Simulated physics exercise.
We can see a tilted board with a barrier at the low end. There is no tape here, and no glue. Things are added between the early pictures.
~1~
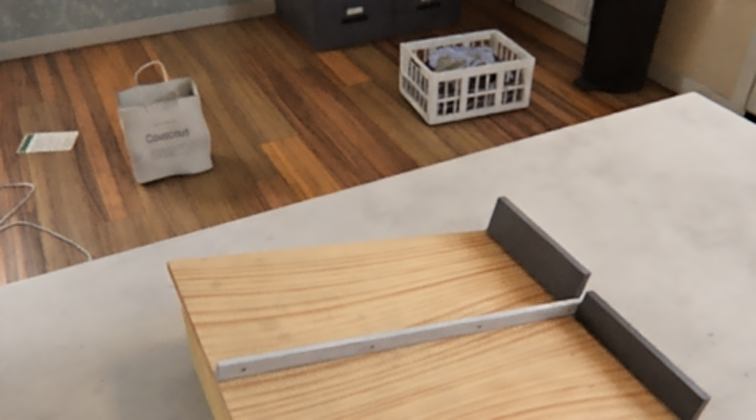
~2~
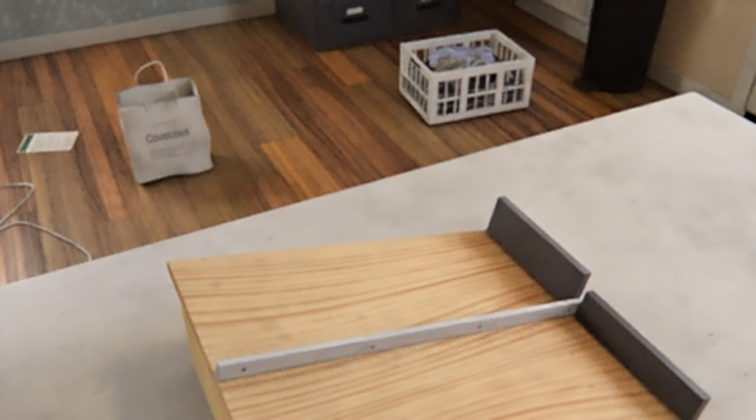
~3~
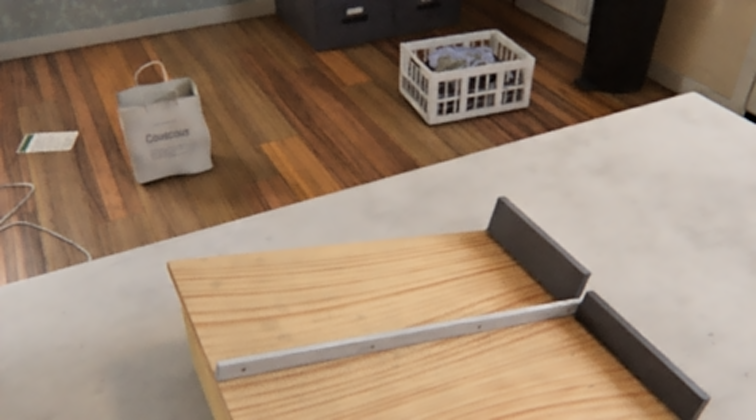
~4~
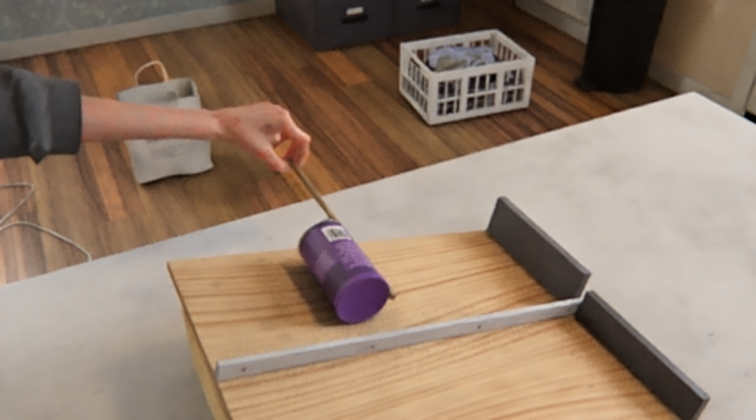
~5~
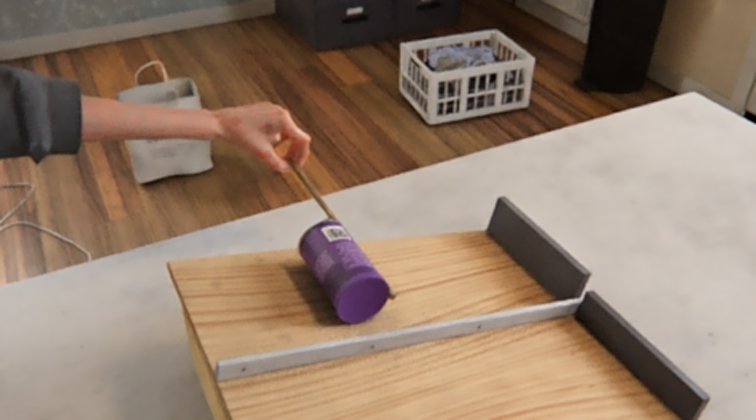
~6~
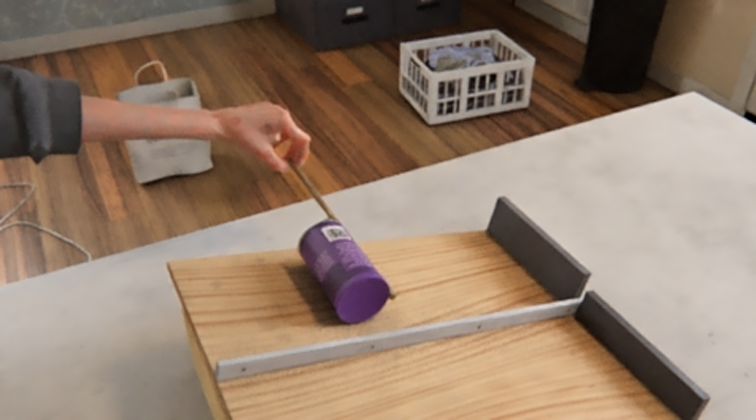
A purple tin appears on the tilted board, held back by a hand with a stick.
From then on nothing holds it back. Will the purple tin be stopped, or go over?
The purple tin stays put.
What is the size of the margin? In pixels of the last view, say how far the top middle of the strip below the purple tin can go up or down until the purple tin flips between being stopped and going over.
It takes a shift of 24 pixels in the downward direction.
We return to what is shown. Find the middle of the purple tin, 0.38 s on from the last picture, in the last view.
I'd expect it close to (405, 263) in the last view.
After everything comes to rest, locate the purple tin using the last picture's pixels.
I'd say it stops near (514, 250).
Then, 0.38 s after the last picture, purple tin rolling on the board near (405, 263).
At rest, the purple tin gets caught, near (514, 250).
